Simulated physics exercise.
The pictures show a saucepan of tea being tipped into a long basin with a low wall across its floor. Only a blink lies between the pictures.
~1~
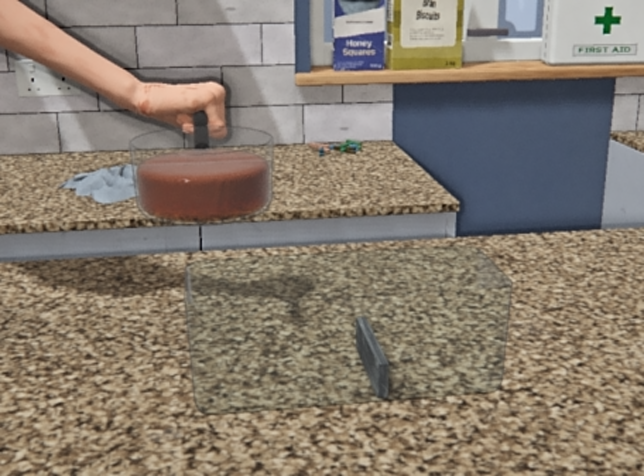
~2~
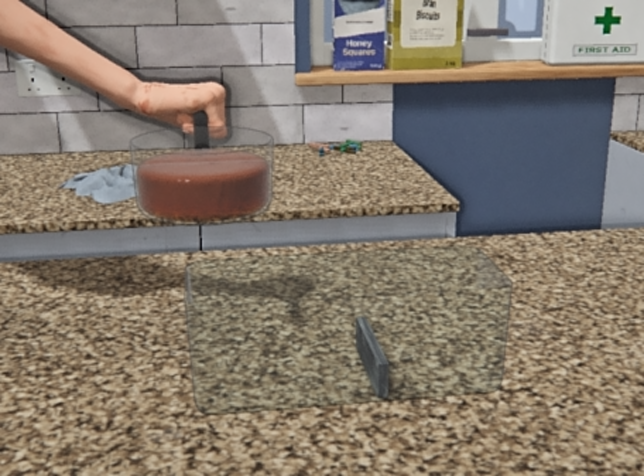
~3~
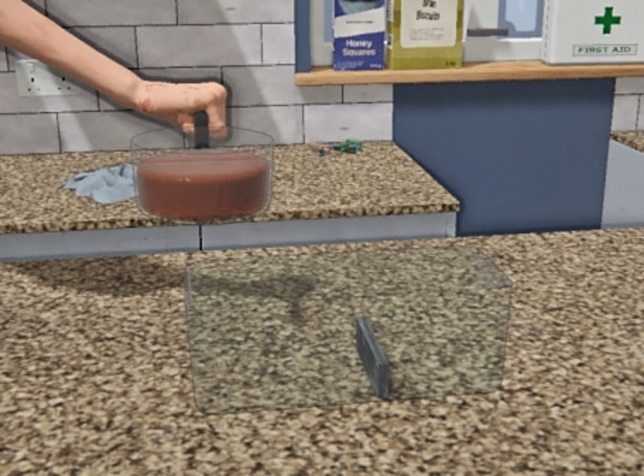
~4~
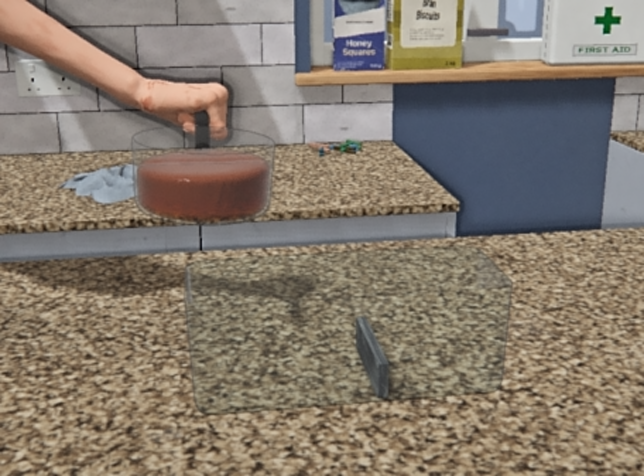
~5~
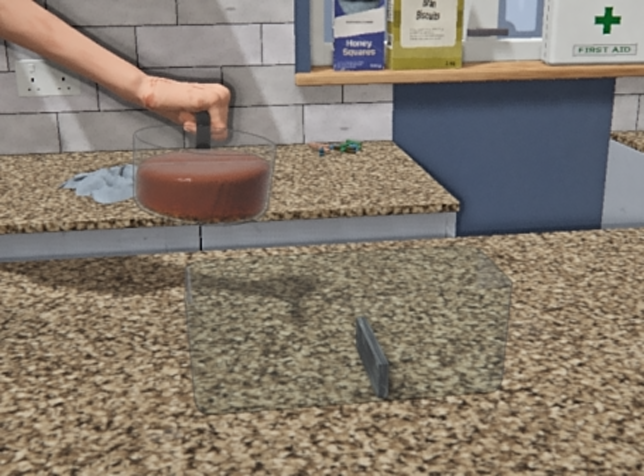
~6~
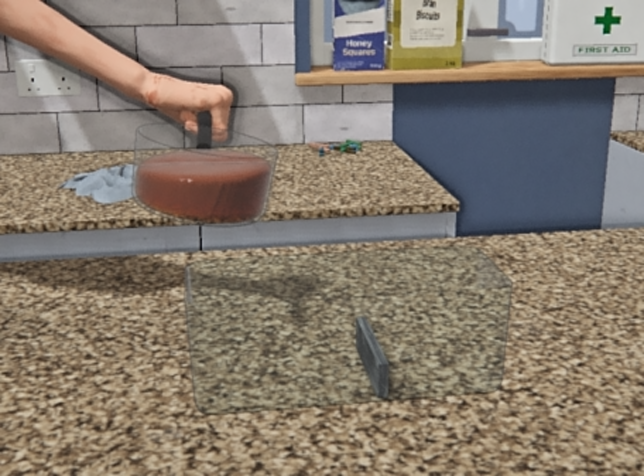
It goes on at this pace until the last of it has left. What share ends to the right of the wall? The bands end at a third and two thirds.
The share right of the wall is not even a third.
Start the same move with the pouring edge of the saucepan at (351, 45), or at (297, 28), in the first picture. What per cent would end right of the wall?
About 85 and 50 per cent.
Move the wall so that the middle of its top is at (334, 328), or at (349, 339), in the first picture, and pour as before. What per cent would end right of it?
First some 40, then 20 per cent.
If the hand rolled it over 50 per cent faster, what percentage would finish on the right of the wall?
About 10 per cent.
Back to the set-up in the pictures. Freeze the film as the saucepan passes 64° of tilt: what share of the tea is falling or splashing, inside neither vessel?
About 25 per cent.
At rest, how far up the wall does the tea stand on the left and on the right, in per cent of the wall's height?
Left: 60 %. Right: 0 %.
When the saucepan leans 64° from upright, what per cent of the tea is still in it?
It comes to 60 per cent or so.
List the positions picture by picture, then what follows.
In the first frame, it leans 0°; its right rim is at (271, 139); the tea meets the walls at (136, 165) and (269, 160); the long basin's rim runs from (186, 285) to (495, 267); the wall's top is at (372, 340).
In the second frame, it leans 0°; its right rim is at (272, 140); the tea meets the walls at (136, 166) and (269, 160).
In the third frame, it leans 2°; its right rim is at (272, 141); the tea meets the walls at (136, 165) and (269, 160).
In the fourth frame, it leans 4°; its right rim is at (274, 144); the tea meets the walls at (137, 164) and (269, 161).
In the fifth frame, it leans 7°; its right rim is at (275, 147); the tea meets the walls at (137, 164) and (270, 161).
In the sixth frame, it leans 11°; its right rim is at (276, 152); the tea meets the walls at (137, 164) and (271, 161).
A moment on, the saucepan is tipped part way and 62 per cent is still to pour, 10 is left of the wall and 0 right of it.
Next, the saucepan is tipped on its side and 11 per cent is still to pour, 79 is left of the wall and 2 right of it.
Then the saucepan is tipped right over and 0 per cent is still to pour, 95 is left of the wall and 4 right of it.
Later the saucepan is tipped right over and 0 per cent is still to pour, 95 is left of the wall and 4 right of it.
Finally, 95 per cent lies left of the wall, 4 right of it and 1 outside.
